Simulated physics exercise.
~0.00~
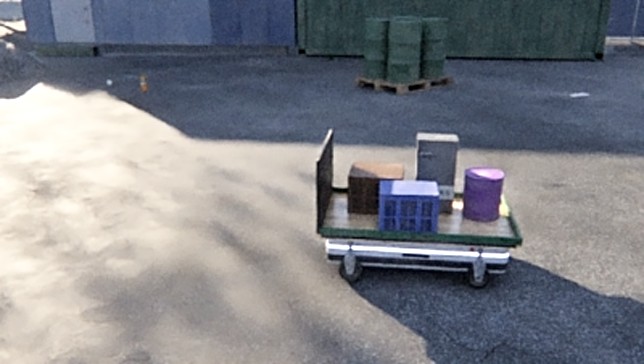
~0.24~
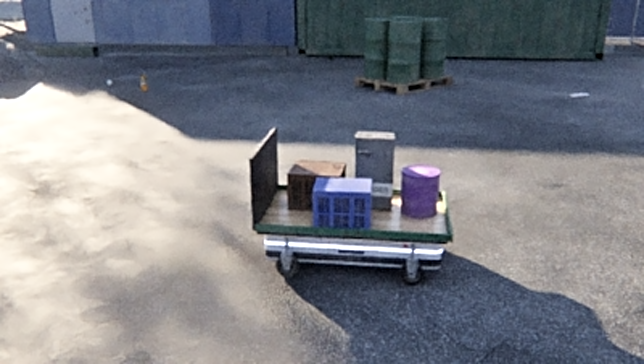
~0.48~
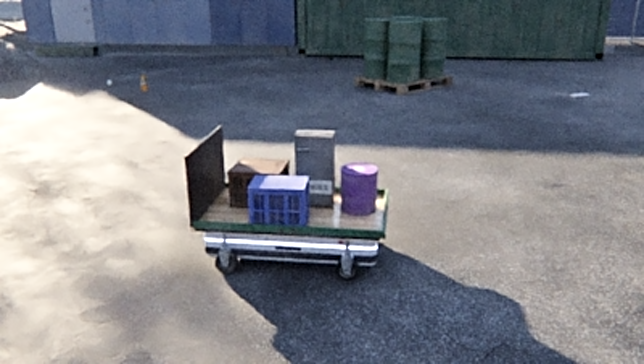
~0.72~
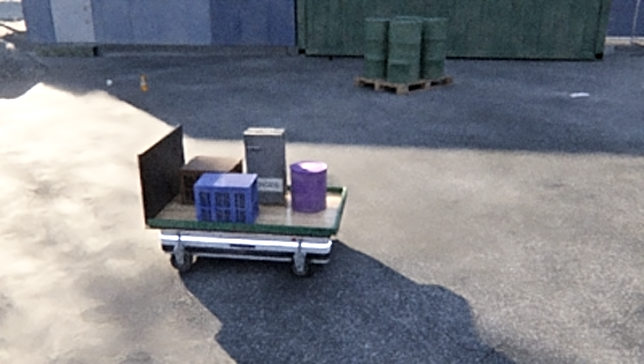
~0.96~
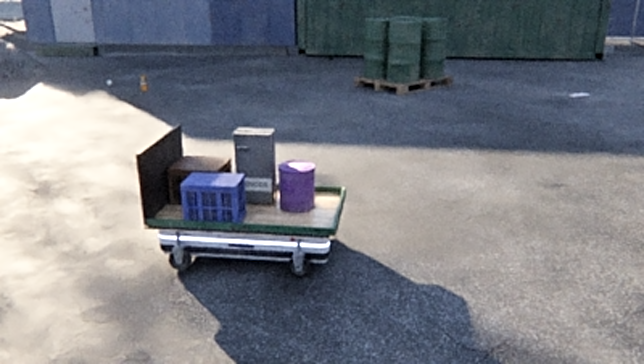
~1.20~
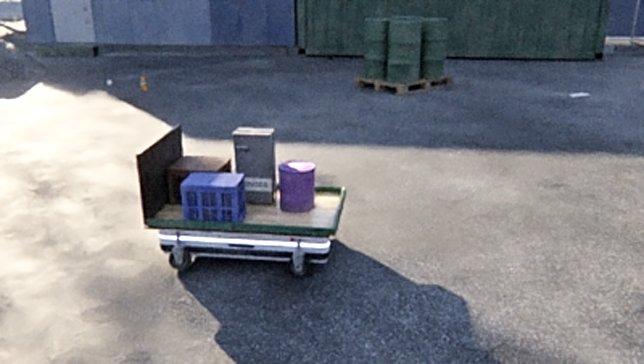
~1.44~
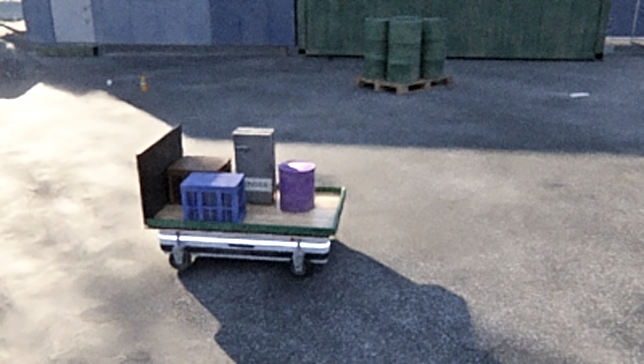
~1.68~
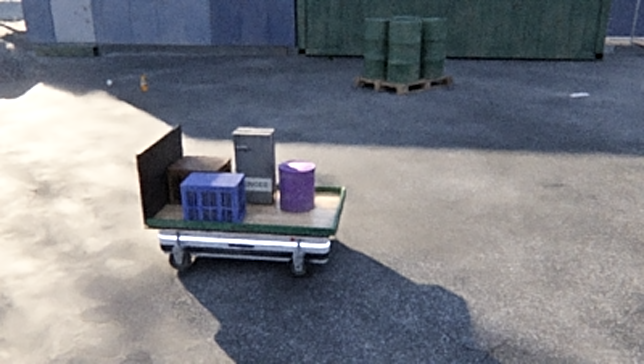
A flat cart carrying a blue crate, a grey box, a brown crate and a purple pail rolled left across the pavement and braked to a stop, its load sliding slightly forward before everything settled, still upright on the deck.
